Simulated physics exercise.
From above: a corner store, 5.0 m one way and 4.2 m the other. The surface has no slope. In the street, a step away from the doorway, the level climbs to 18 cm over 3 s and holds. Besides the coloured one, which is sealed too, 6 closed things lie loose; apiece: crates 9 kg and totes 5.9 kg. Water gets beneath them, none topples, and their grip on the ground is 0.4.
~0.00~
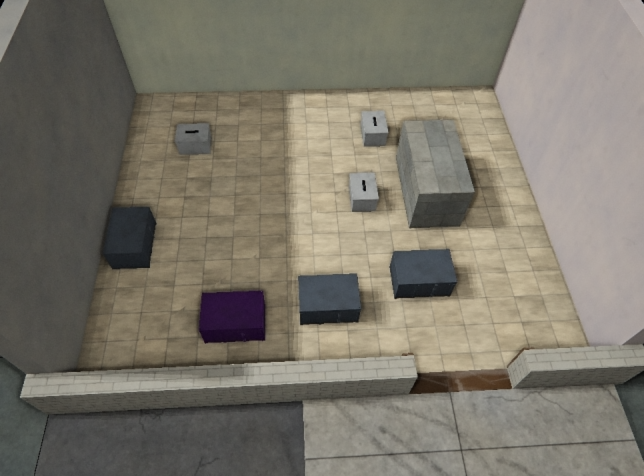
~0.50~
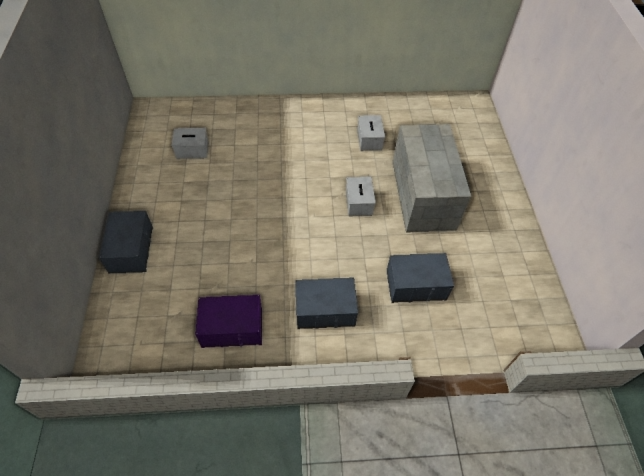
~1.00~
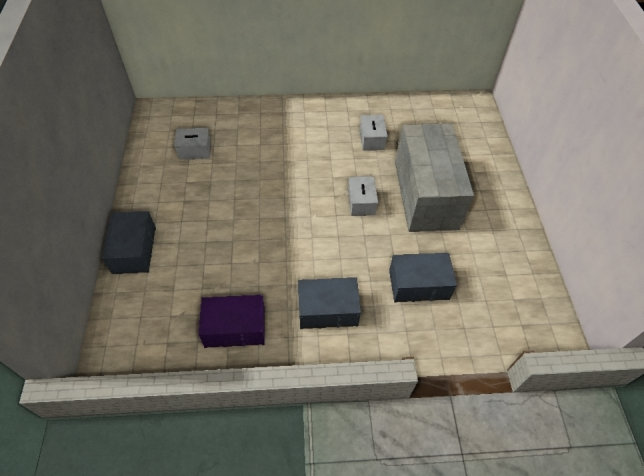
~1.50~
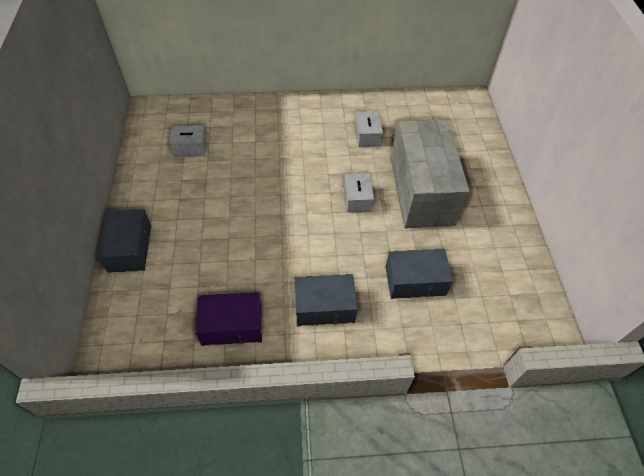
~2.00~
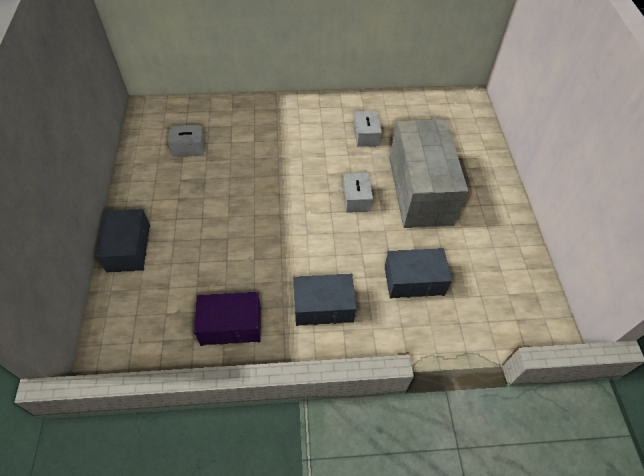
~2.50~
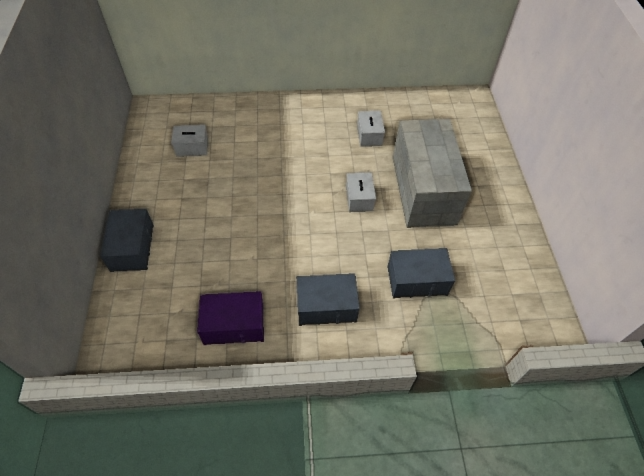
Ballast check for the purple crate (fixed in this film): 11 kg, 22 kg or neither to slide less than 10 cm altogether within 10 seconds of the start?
For it, the lower weight is enough.
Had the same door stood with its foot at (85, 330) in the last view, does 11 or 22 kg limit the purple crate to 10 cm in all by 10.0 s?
In that case neither load is enough.
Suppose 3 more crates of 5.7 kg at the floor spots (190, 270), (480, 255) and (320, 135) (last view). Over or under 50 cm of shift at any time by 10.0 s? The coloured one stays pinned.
In turn: Less, past it, more.
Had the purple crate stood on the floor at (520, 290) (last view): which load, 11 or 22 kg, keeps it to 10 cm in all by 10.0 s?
It takes the larger.
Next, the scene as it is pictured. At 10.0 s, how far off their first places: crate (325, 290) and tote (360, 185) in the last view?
In turn: 0 cm, 150 cm.
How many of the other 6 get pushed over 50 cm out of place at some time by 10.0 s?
I count 2.
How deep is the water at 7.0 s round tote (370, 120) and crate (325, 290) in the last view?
Roughly 2 and 2 cm.
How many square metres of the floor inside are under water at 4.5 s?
Some 6.5 m2.
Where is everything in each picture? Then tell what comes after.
The purple crate at (232, 310) rests on the ground; water covers 0.0 m2; 0 of 7 have shifted, in the first picture.
The purple crate at (229, 314), on the bottom; 0.0 m2 under water; 0 of 7 have shifted, in the second picture.
The purple crate at (231, 314), on the bottom; water covers 0.0 m2; 0 of 7 have shifted, in the third picture.
The purple crate at (228, 312), on the bottom; water covers 0.0 m2; 0 of 7 have shifted, in the fourth picture.
The purple crate at (227, 312), on the bottom; 0.1 m2 under water; 0 of 7 have shifted, in the fifth picture.
The purple crate at (230, 311), on the bottom; water covers 0.6 m2; 0 of 7 have shifted, in the sixth picture.
After 3.5 s the purple crate would be 0 cm from its start with 11 kg and 0 cm from its start with 22 kg; 0 cm of water round it then.
After 4.5 s the purple crate would be 0 cm from its start with 11 kg and 0 cm from its start with 22 kg; 0 cm of water round it then.
After 7.0 s the purple crate would be 0 cm from its start with 11 kg and 0 cm from its start with 22 kg; 0 cm of water round it then.
After 10.0 s the purple crate would be 0 cm from its start with 11 kg and 0 cm from its start with 22 kg; 1 cm of water round it then.
